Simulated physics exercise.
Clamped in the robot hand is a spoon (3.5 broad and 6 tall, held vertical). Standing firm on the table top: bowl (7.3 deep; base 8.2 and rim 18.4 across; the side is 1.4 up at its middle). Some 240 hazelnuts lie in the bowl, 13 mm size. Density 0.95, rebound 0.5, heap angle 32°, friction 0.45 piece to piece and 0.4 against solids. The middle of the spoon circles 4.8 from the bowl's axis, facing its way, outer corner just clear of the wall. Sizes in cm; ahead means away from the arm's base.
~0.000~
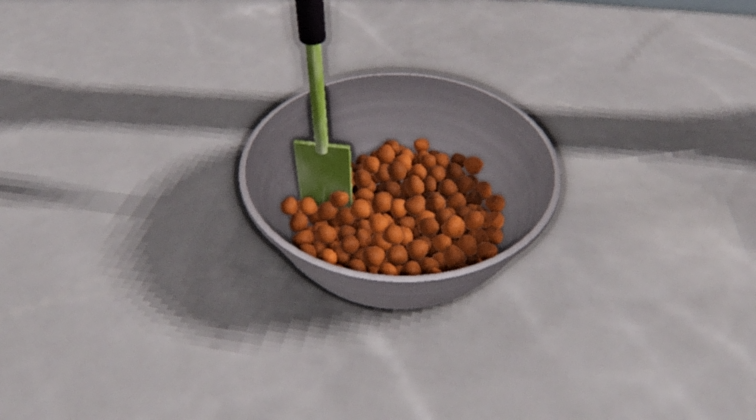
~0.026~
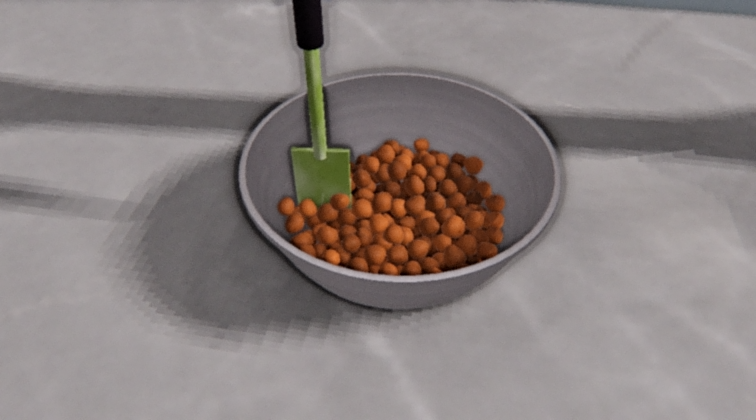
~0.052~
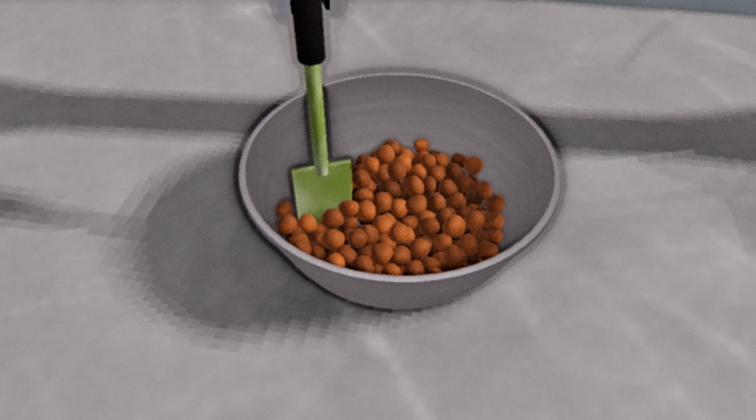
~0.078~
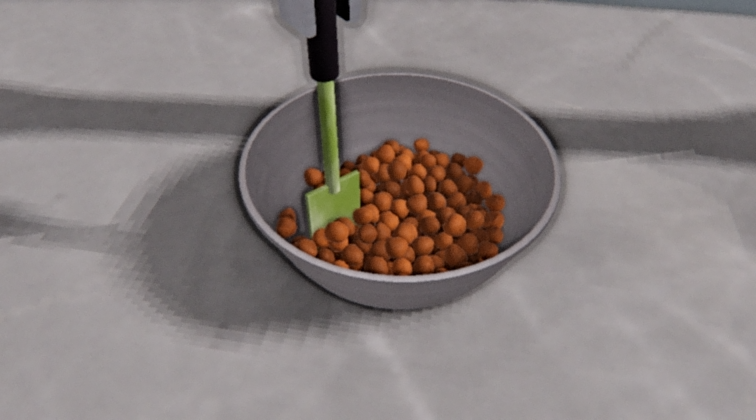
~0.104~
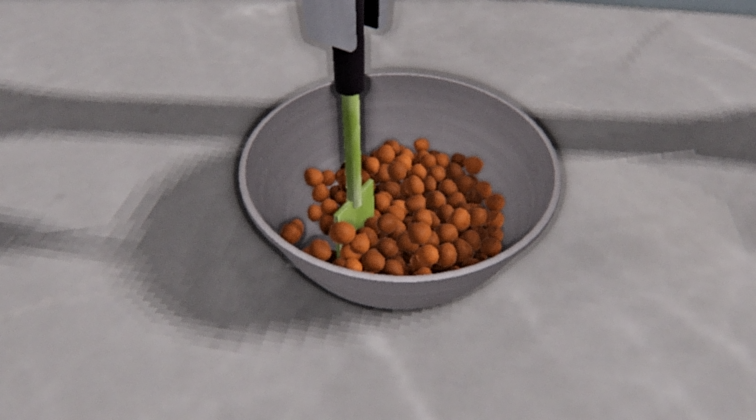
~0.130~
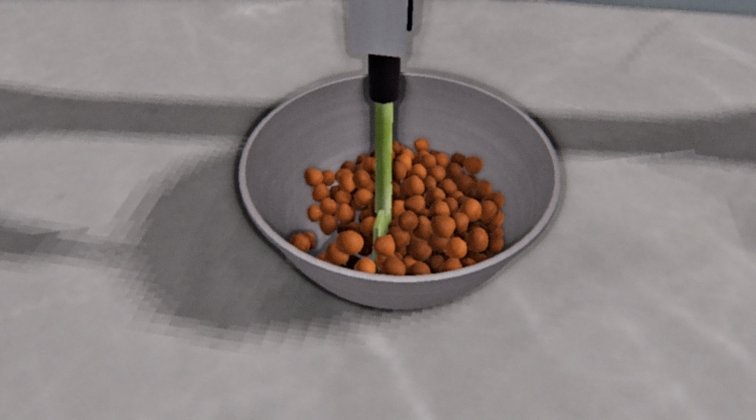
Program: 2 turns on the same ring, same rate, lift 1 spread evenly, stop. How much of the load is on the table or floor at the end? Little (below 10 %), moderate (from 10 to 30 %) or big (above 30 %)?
On the table or floor the share is moderate, from 10 to 30 %.
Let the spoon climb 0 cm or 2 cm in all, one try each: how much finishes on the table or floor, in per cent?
About 20 and 20 per cent.
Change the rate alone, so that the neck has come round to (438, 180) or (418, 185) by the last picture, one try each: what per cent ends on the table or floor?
Some 40 and 30 per cent.
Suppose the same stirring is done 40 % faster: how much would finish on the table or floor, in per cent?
In that case some 35 per cent.
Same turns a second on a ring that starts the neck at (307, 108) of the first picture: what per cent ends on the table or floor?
About 20 per cent.
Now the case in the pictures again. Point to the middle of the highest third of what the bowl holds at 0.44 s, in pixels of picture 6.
Around (307, 155).
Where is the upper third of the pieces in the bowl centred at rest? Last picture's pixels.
At about (367, 228).
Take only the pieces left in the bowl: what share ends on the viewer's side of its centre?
Roughly 55 per cent.
By 0.44 s, 334° round, highest piece 10 above the table; 215 in the bowl, 17 on the table or floor, 5 in flight or on the tool.
By 0.75 s, 221° round, highest piece 9 above the table; 192 in the bowl, 43 on the table or floor, 2 in flight or on the tool.
By 1.11 s, 0° round, highest piece 6 above the table; 188 in the bowl, 49 on the table or floor.
By 1.81 s, 0° round, highest piece 6 above the table; 188 in the bowl, 49 on the table or floor.
Final count, 188 in the bowl, 49 on the table or floor. That is 21 % on the table or floor.
